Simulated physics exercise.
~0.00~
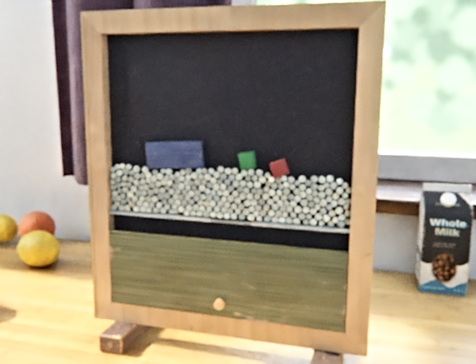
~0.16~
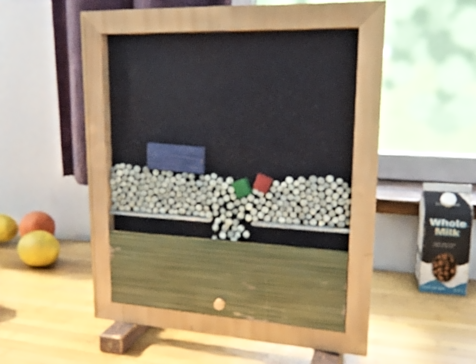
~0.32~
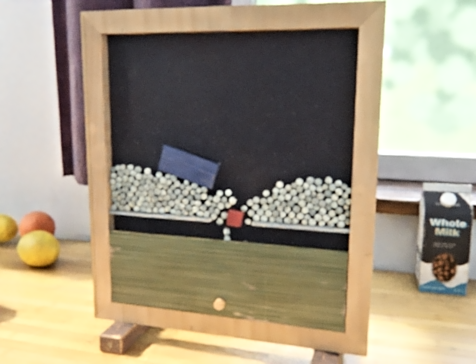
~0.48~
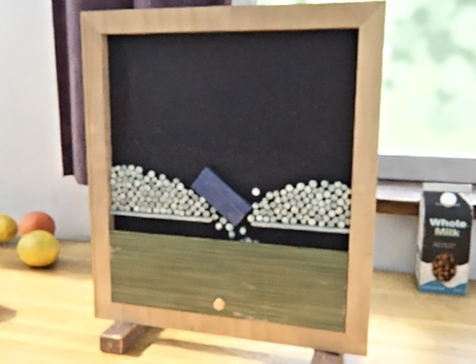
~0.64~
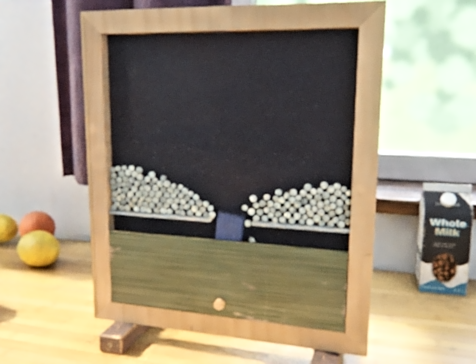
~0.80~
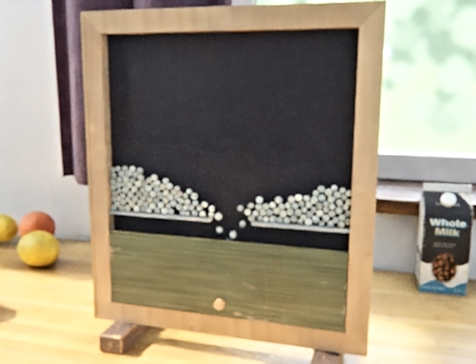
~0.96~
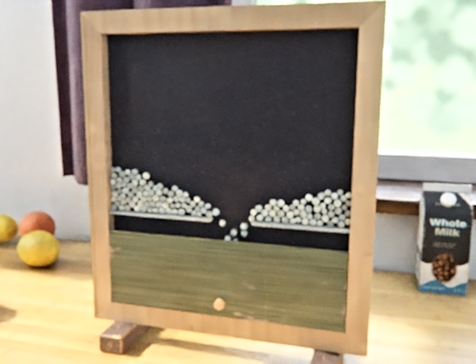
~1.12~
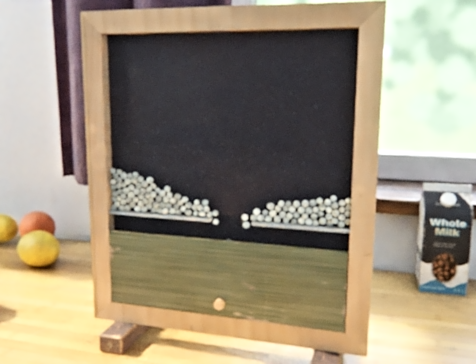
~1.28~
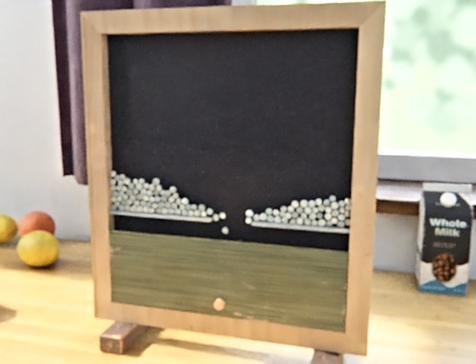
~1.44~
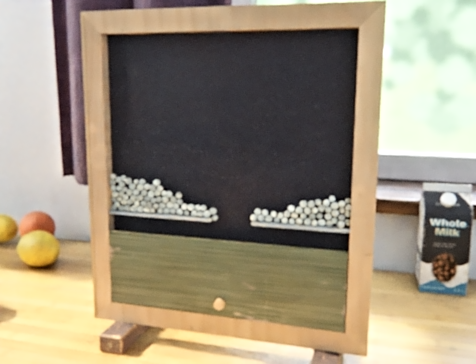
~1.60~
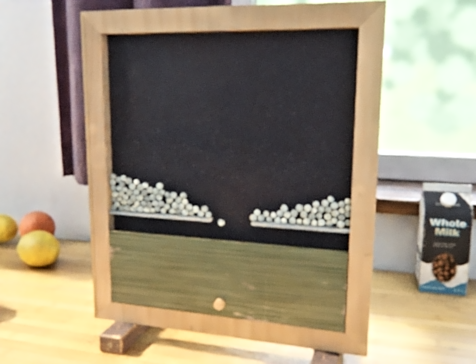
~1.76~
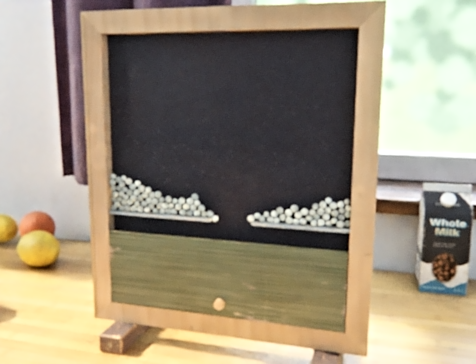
On a wooden tabletop, white beads draining through a framed dispenser's central gap, green, red, then blue blocks dropping, leaving sloped piles.
